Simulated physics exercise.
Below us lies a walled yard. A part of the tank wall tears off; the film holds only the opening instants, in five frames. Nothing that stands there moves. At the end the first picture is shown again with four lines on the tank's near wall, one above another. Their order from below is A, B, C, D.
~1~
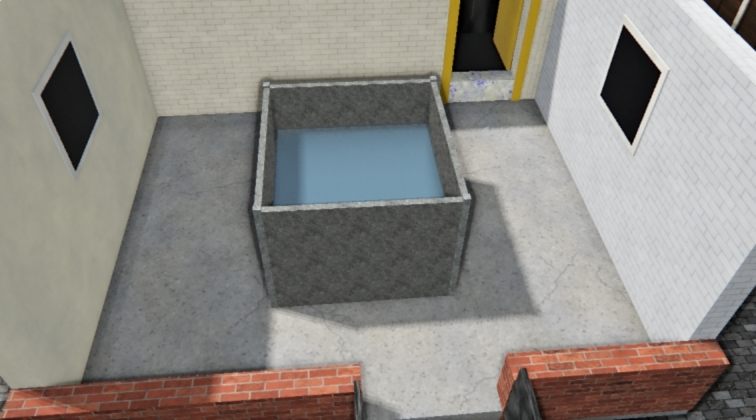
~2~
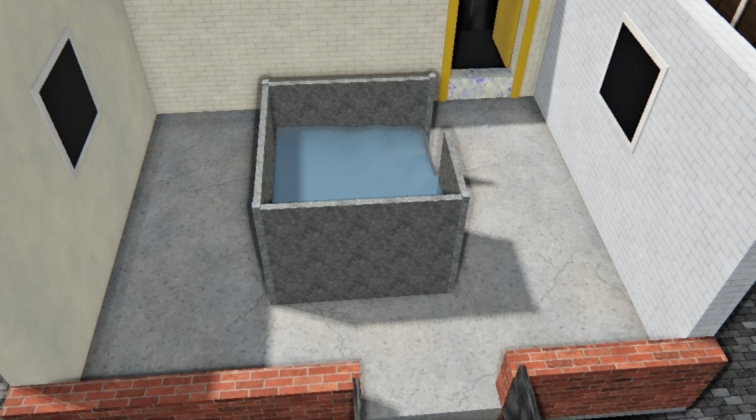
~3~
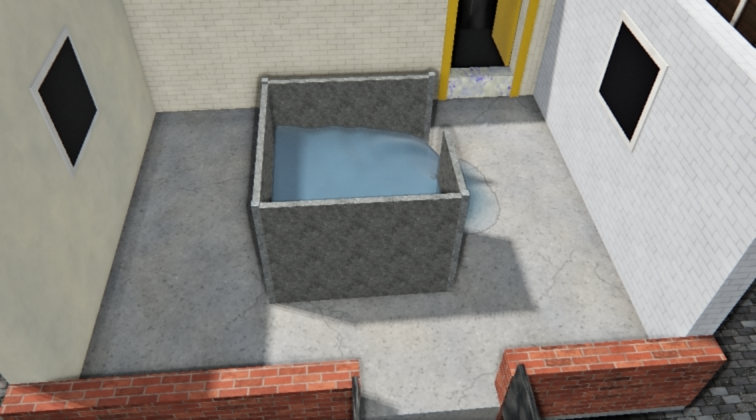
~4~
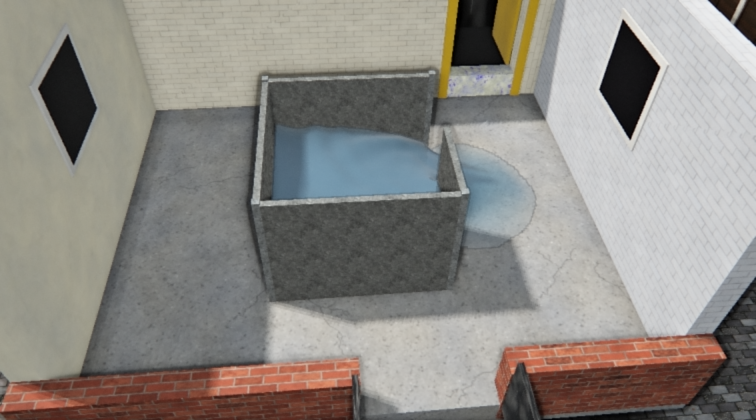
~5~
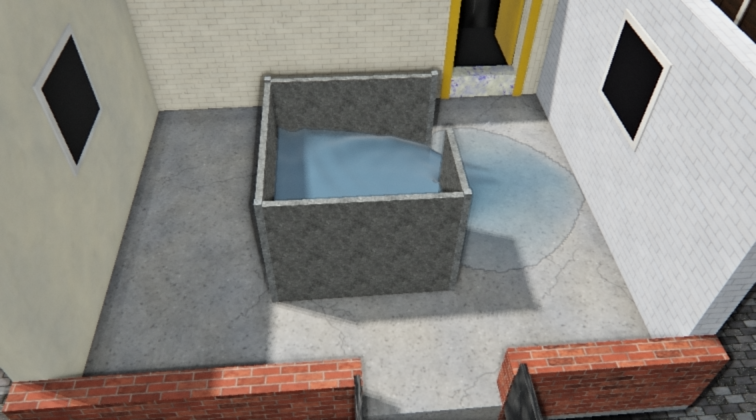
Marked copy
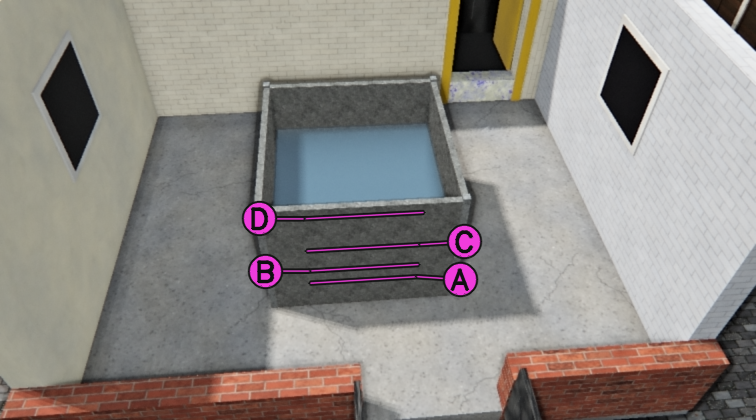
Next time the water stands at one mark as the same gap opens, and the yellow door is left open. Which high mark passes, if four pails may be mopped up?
Go for C.
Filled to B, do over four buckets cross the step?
No.
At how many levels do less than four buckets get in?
Three of the four.
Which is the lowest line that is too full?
D it is.
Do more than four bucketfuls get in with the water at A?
No, not at all.
On the marked copy, A at (364, 279); B at (364, 267); C at (364, 247); D at (363, 215); from the bottom up A, B, C, D.
With A, nothing gets over.
With B, nothing gets over.
With C, a bucket or two gets in.
With D, about 11 bucketfuls get in.
